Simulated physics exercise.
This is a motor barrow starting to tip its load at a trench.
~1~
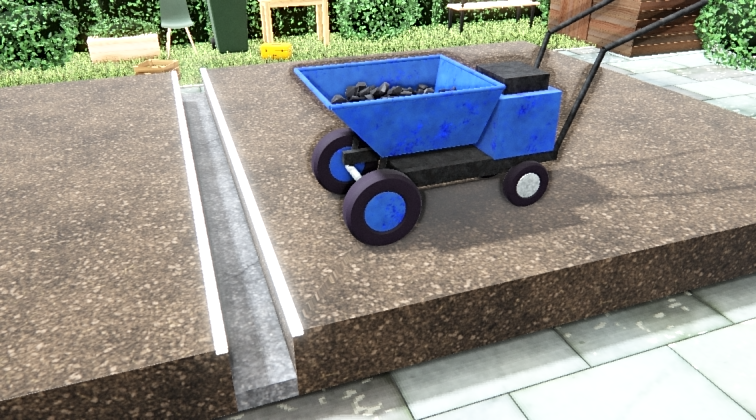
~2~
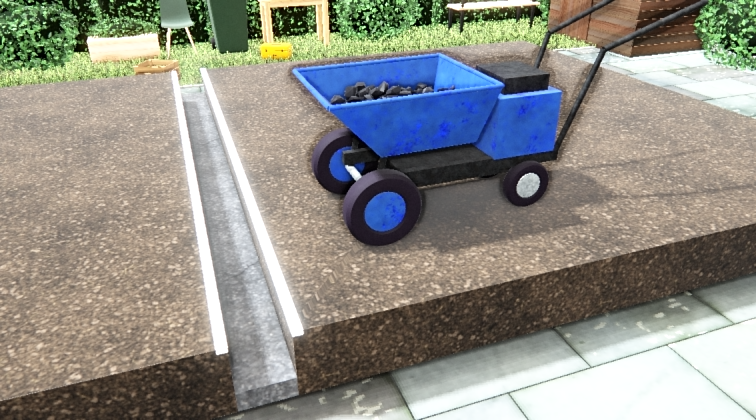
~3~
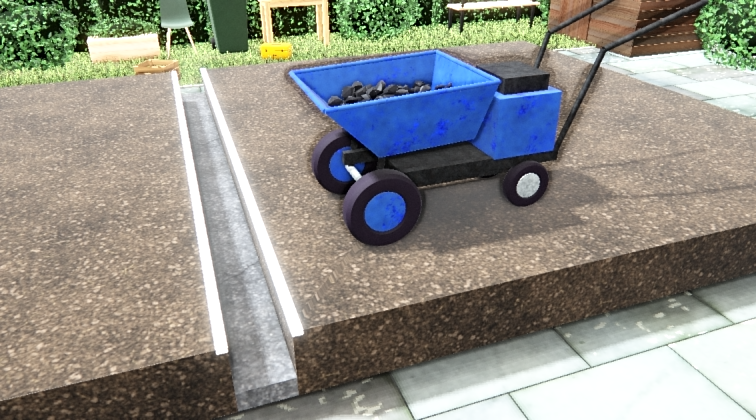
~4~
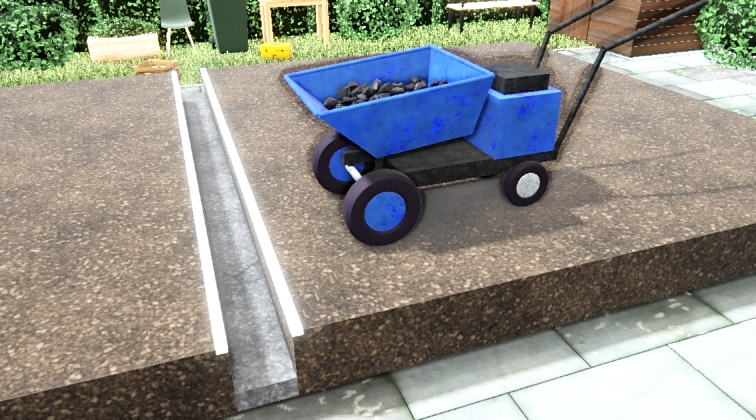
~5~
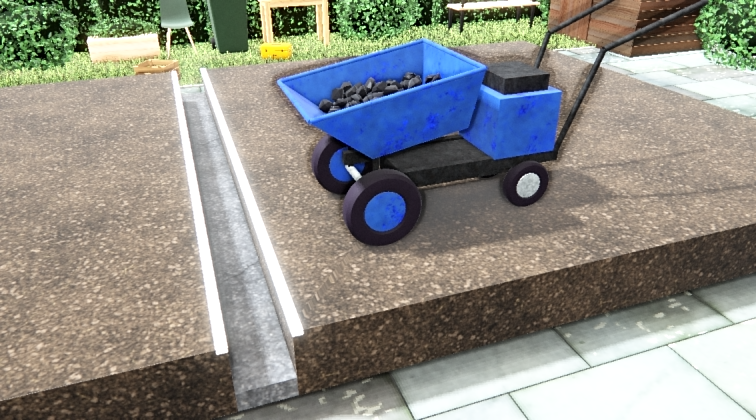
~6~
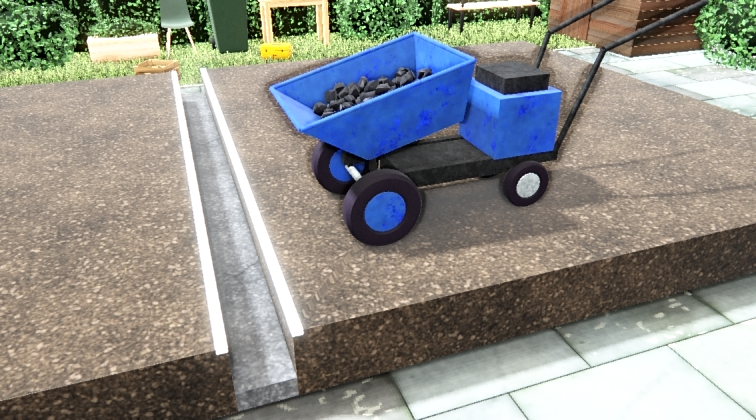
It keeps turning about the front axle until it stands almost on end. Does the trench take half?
Between the edges lies the larger part of the load.
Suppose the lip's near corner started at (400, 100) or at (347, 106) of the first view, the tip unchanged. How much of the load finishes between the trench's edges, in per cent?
The first gives 30 %, the second 100 %.
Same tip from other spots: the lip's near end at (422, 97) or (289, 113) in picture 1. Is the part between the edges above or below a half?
The first try: Not half. The second: Less than half.
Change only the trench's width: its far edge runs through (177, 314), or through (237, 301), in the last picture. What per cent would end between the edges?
Roughly 100 per cent, and 70 per cent.
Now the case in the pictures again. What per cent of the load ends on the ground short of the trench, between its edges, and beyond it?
In per cent, short 0, between 95 and beyond 5.
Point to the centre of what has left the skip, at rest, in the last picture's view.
At about (234, 262).
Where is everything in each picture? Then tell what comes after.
In the first picture, lip of the skip (331, 108), level; top of the load (406, 96), lumps of coal; first edge of the trench (283, 291); far edge (214, 306), the trench under half as wide as the skip, and about as deep as wide.
In the second picture, lip of the skip (329, 109), level; top of the load (405, 96).
In the third picture, lip of the skip (325, 111), tipped barely; top of the load (410, 98).
In the fourth picture, lip of the skip (319, 116), tipped a little; top of the load (405, 96).
In the fifth picture, lip of the skip (310, 122), tipped a little; top of the load (413, 96).
In the sixth picture, lip of the skip (301, 130), tipped clearly; top of the load (422, 85); first edge of the trench (283, 291); far edge (214, 306).
Just after the last frame, skip tipped steeply; every one in the skip.
A moment on, skip tipped steeply; the larger part in the skip; about a tenth in or heaped over the trench.
Further on, skip tipped right over; just a few in the skip; almost all in or heaped over the trench; about a tenth beyond it.
When it is over, skip tipped right over; almost all in or heaped over the trench; about a tenth beyond it.
